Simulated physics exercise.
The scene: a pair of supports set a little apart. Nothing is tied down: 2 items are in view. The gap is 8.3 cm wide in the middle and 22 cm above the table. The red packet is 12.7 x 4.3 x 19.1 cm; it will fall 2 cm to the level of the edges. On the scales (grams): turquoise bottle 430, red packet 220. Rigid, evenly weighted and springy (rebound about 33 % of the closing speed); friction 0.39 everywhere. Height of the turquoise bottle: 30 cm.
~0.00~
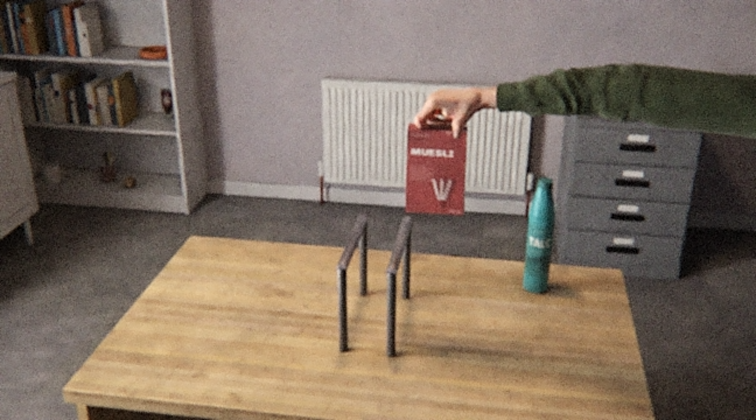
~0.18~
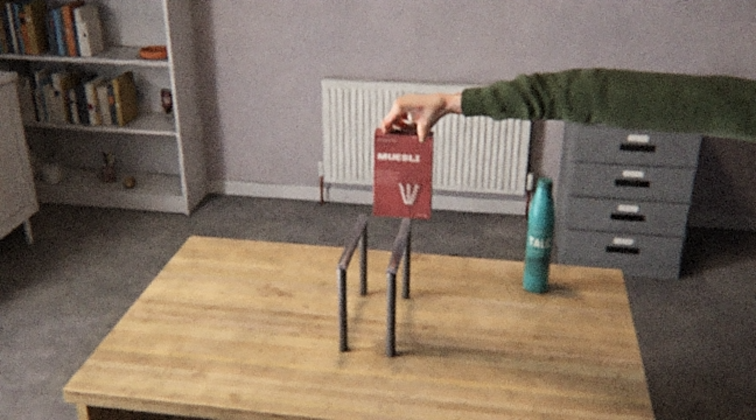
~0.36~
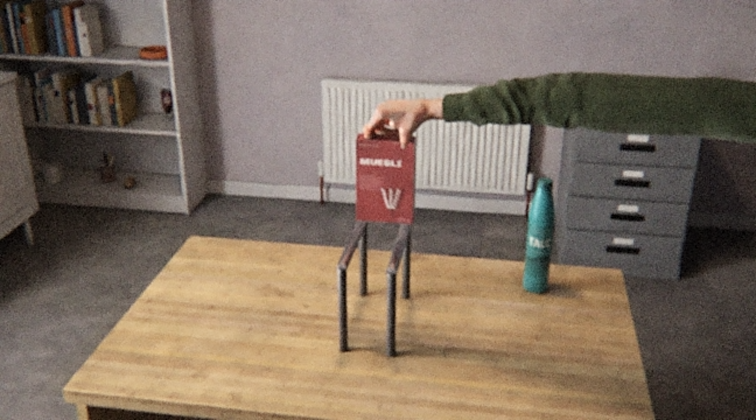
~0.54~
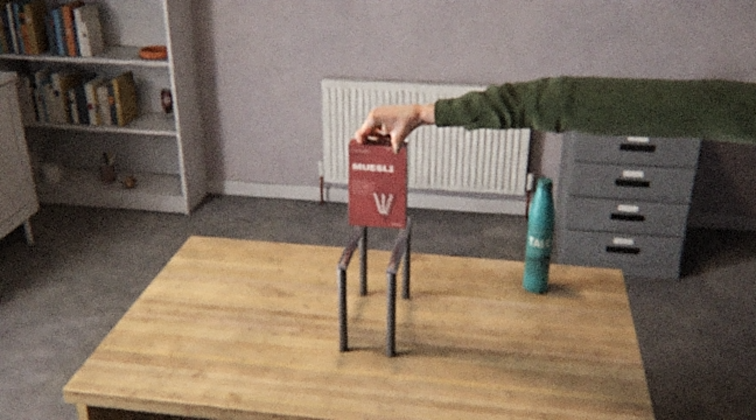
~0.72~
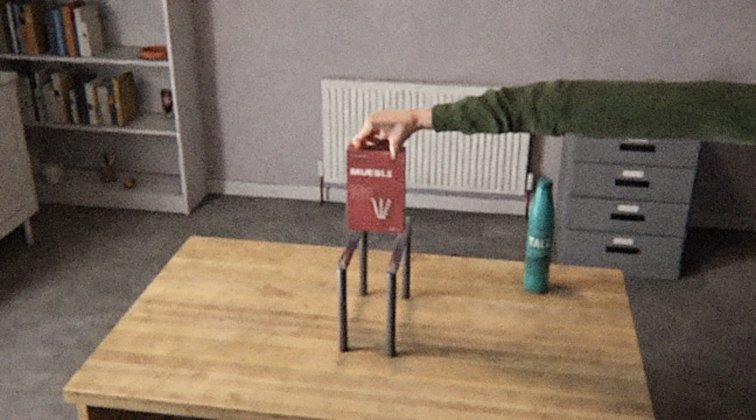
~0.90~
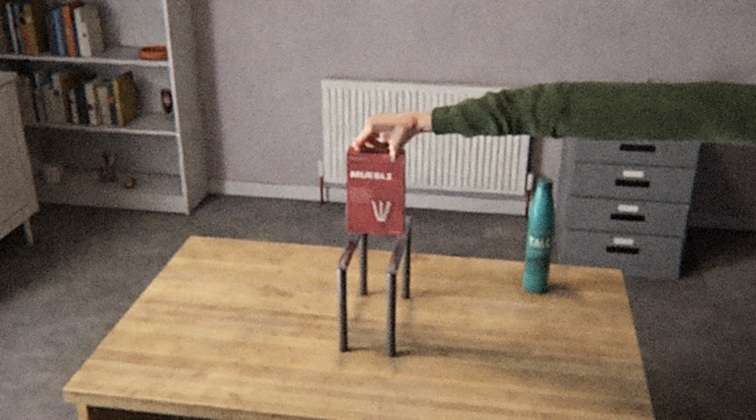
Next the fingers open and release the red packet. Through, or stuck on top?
The packet is caught.
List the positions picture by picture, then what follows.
In the first frame, 14 cm from its drop point; red packet (436, 170); turquoise bottle (540, 235).
In the second frame, 7 cm from its drop point; red packet (403, 174); turquoise bottle (540, 235).
In the third frame, 4 cm from its drop point; red packet (386, 179); turquoise bottle (540, 235).
In the fourth frame, 2 cm from its drop point; red packet (378, 184); turquoise bottle (540, 235).
In the fifth frame, 1 cm from its drop point; red packet (376, 189); turquoise bottle (540, 235).
In the sixth frame, held still over the gap; red packet (376, 191); turquoise bottle (540, 235).
By 1.10 s, red packet 2 cm from its spot near (376, 200).
By 1.20 s, red packet resting near (376, 200).
When it is over (1.9 s), both within 4 cm of the start. End places, in pixels of the last picture, red packet near (376, 200). The packet lodges.
